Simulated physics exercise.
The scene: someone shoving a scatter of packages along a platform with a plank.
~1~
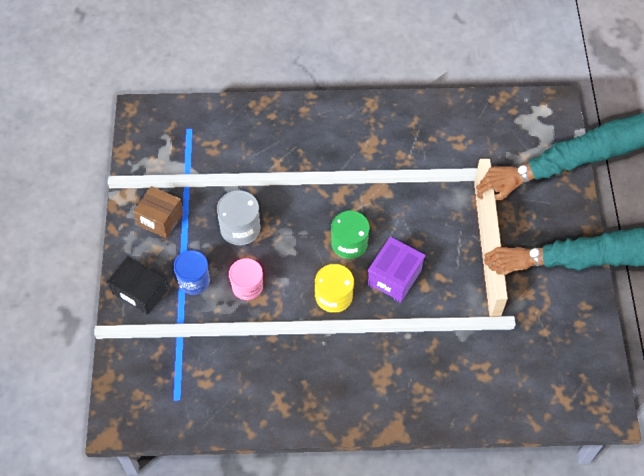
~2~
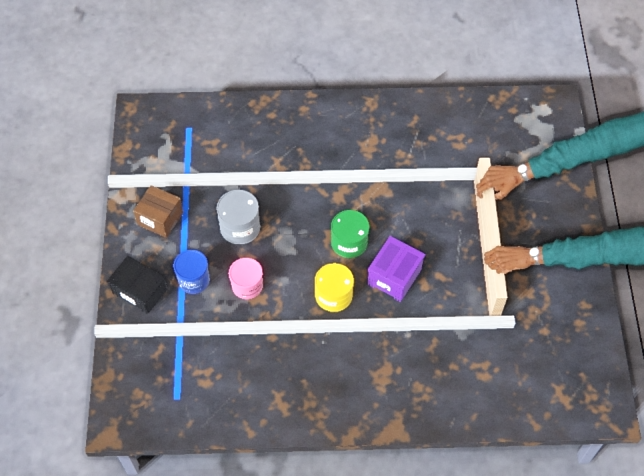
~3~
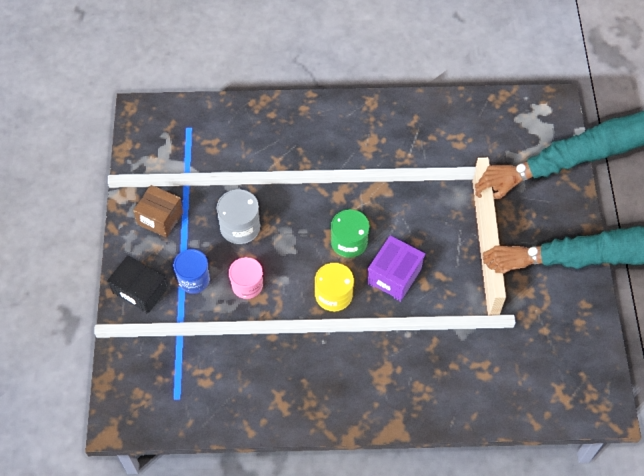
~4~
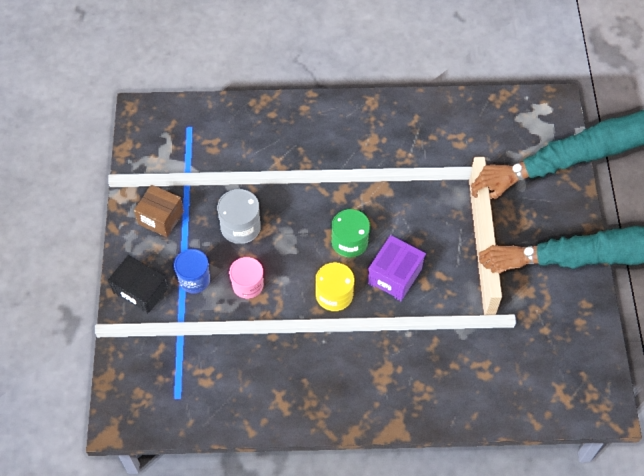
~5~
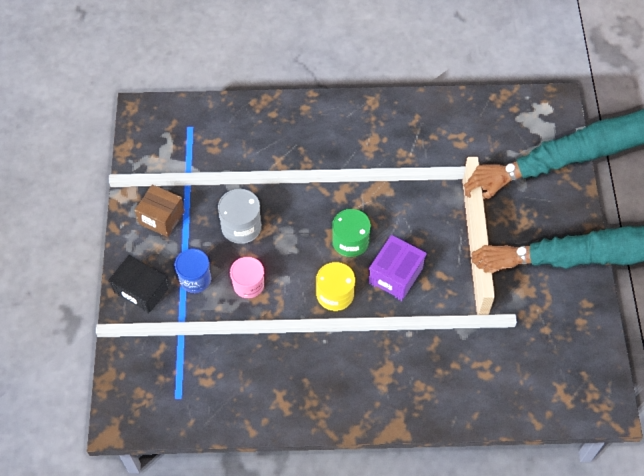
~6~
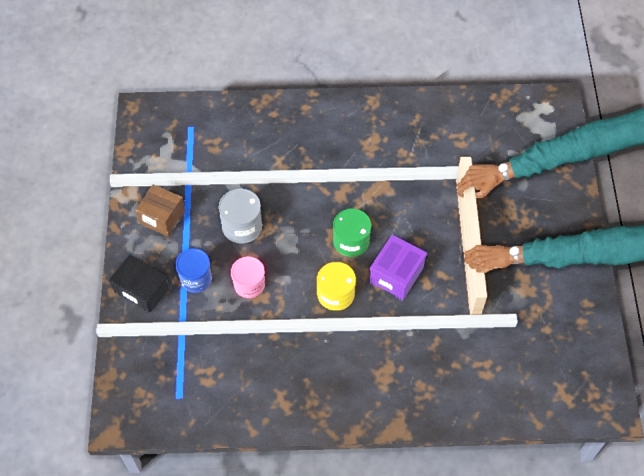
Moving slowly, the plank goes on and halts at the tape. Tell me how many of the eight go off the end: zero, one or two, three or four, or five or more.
The answer is one or two.
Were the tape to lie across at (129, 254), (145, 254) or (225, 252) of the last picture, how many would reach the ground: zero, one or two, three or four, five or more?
Result per tape, in order - five or over / 5 or more / no fall at all.
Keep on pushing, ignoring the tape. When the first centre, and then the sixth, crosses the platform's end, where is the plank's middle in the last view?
(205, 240), then (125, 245).
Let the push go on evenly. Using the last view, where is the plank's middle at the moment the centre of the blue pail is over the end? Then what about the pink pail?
Around (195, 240), then around (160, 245).
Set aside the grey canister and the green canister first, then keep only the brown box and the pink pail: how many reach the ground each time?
Count of fallen: 2 / 1.
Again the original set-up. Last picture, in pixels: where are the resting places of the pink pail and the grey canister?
Approximately (128, 266) for one, approximately (165, 204) for the other.
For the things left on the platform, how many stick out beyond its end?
I make it 0.
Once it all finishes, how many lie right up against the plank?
Total: 3.
A little later, none off yet; black tote at rest near (140, 284); brown box at rest near (161, 211); blue pail at rest near (194, 271).
Next, none off yet; black tote shifted a little near (121, 292); brown box shifted a little near (156, 210); blue pail shifted about its own width near (148, 271).
When it is over, the number that fall off is one or two; down, blue pail and black tote.
